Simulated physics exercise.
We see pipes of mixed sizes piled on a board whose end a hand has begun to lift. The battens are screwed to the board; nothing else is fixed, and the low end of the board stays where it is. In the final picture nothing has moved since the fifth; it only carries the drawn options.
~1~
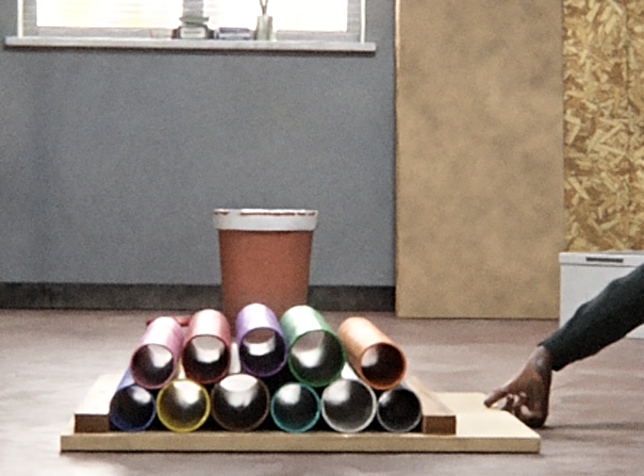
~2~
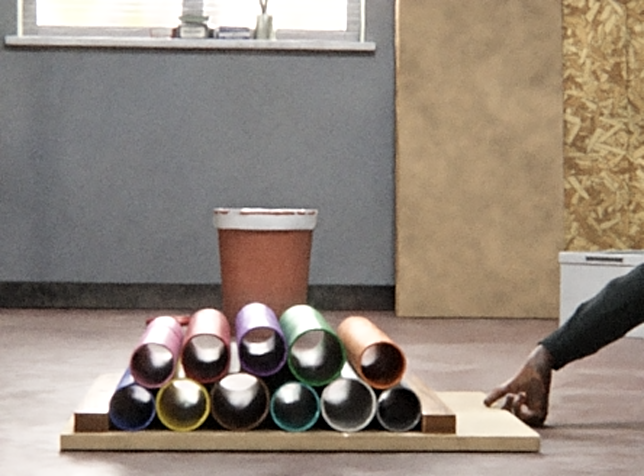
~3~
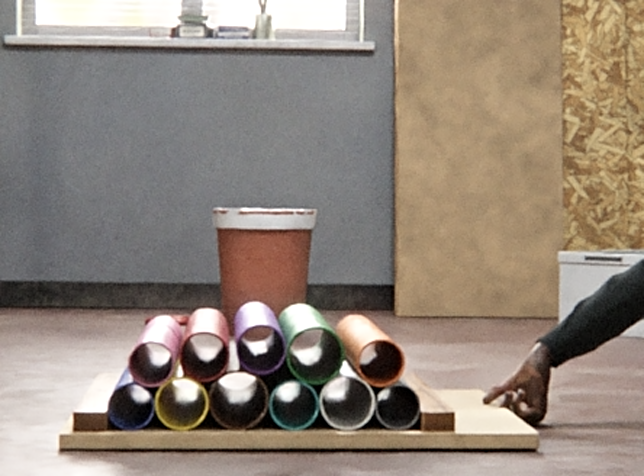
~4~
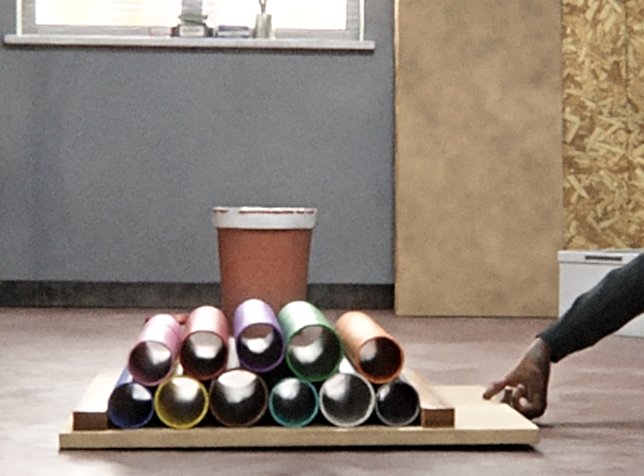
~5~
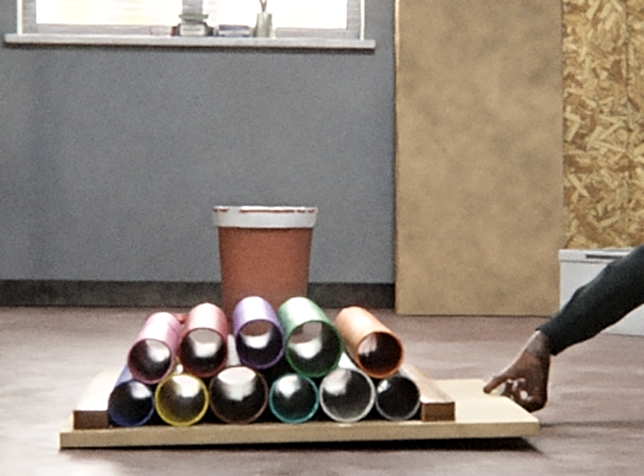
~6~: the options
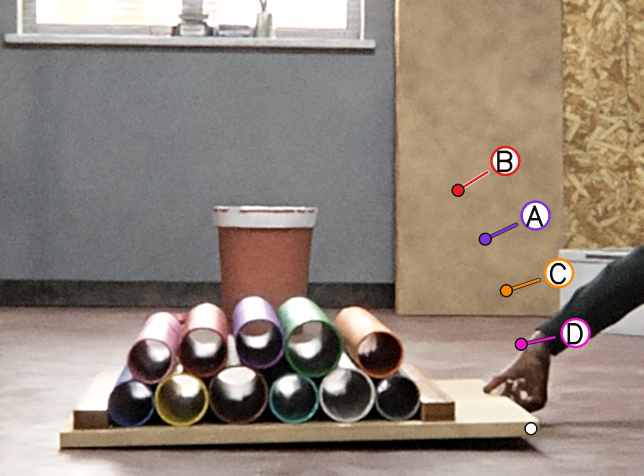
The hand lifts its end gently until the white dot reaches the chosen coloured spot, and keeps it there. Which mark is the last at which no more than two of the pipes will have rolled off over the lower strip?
Raise it to C.
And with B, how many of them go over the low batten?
The count is four.
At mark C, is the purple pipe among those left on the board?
The purple pipe: Yes.
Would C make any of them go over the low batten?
No, at C.
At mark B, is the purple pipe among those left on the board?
No, with B.
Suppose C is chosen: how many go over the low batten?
The count is none.
On the marked copy, A at (485, 239); B at (458, 190); C at (506, 291); D at (521, 344); the white dot at (531, 429).
Following C. Soon after the start, board at 14°.
Later, board at 19°.
In the end, board at 19°, none over the low batten.
As for the rest, A four over the low batten (green, pink, red, purple); B four over the low batten (green, pink, red, purple); D none over the low batten.
